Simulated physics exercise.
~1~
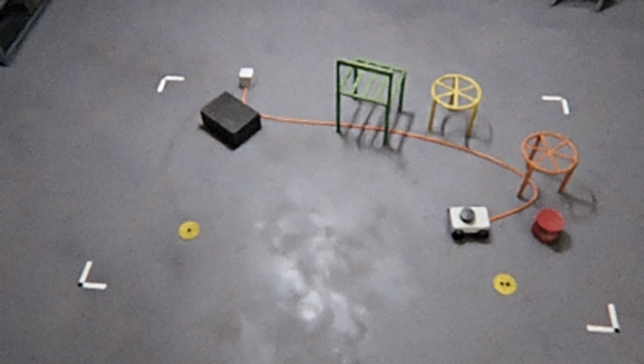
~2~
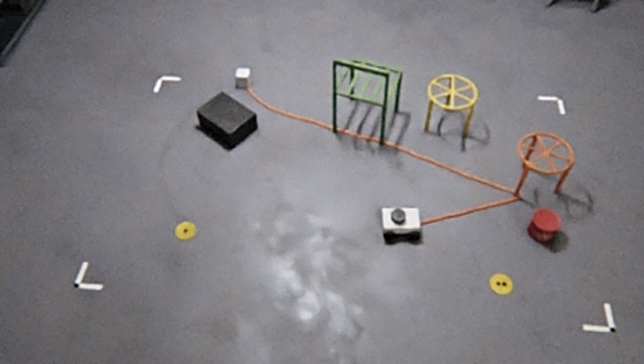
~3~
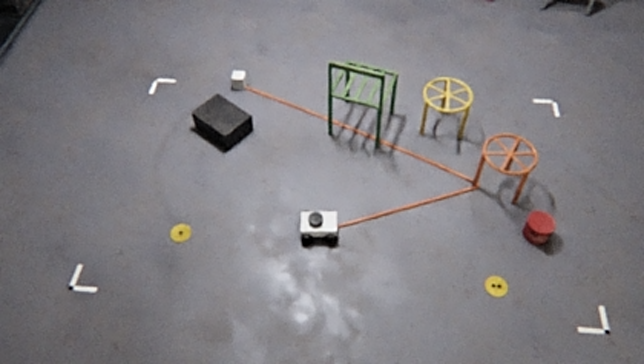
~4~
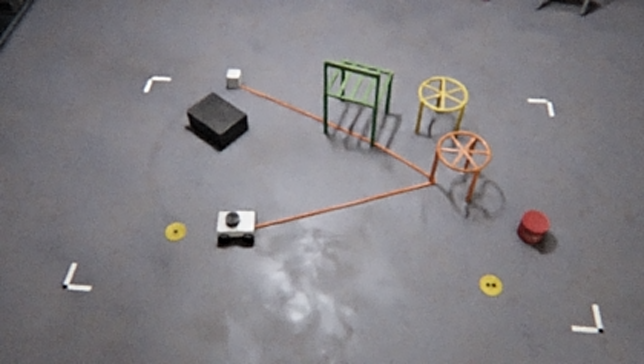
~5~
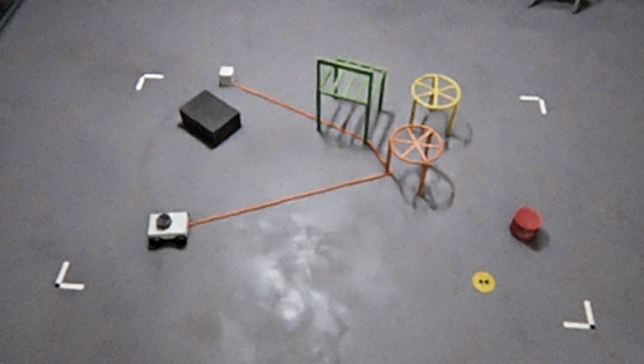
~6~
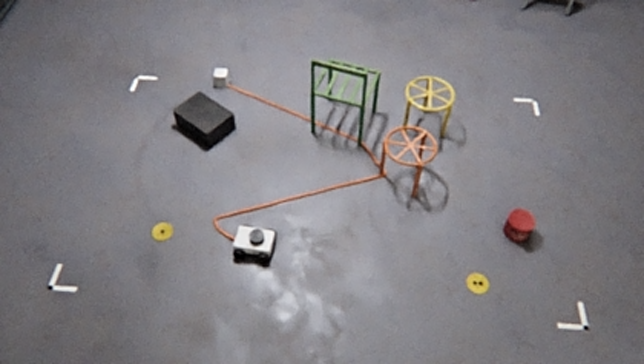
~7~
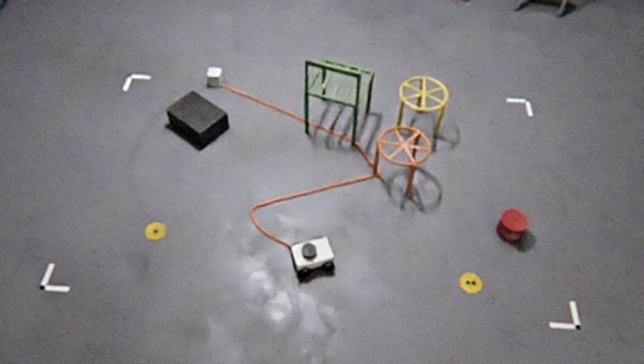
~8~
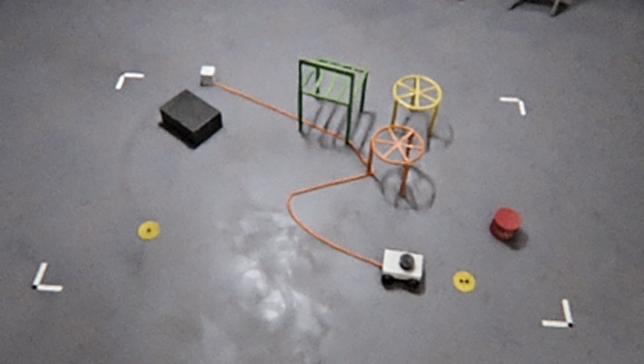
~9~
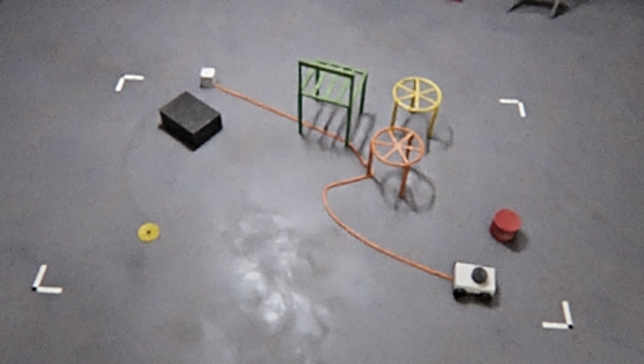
A small white cart rolled left across the floor to a yellow mark, its orange lead pulling tight and dragging the orange stool left, then it turned back right with the lead trailing in a curve and stopped at the other mark, near the red bin.
